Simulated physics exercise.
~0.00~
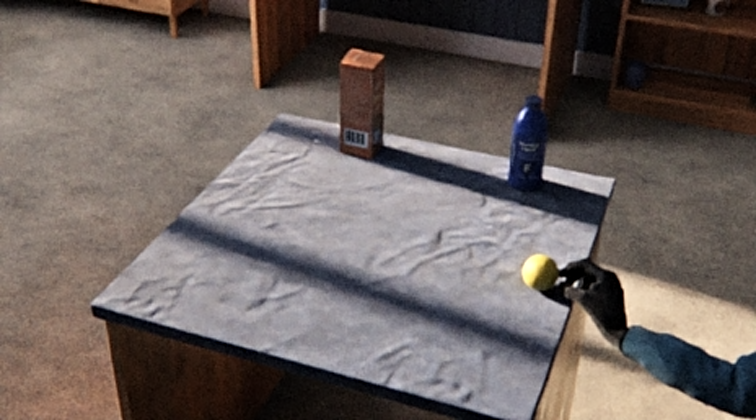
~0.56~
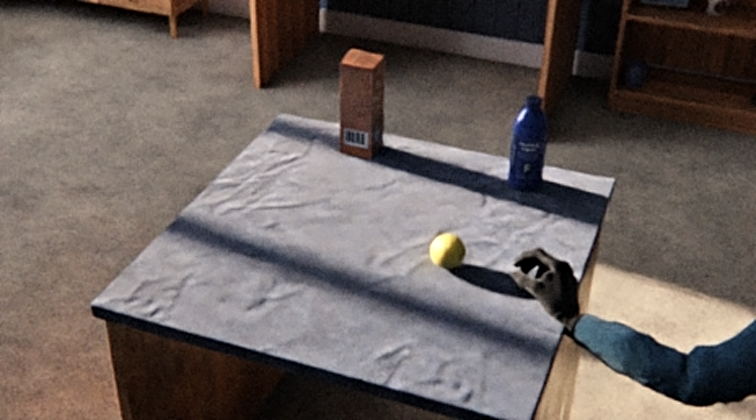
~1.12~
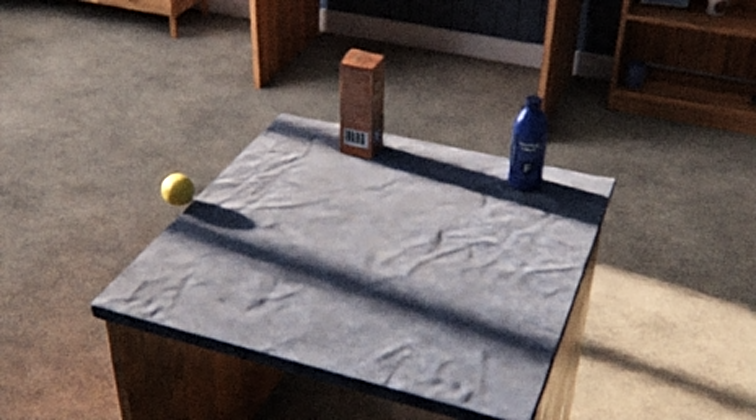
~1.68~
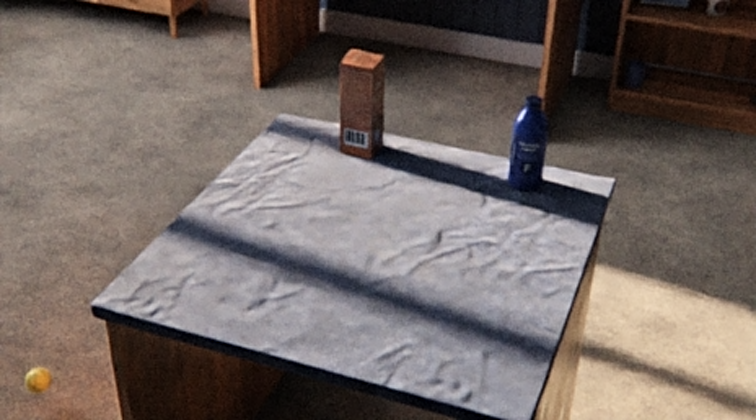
A yellow lemon, pushed by a gloved hand, rolls left across the table and falls off.
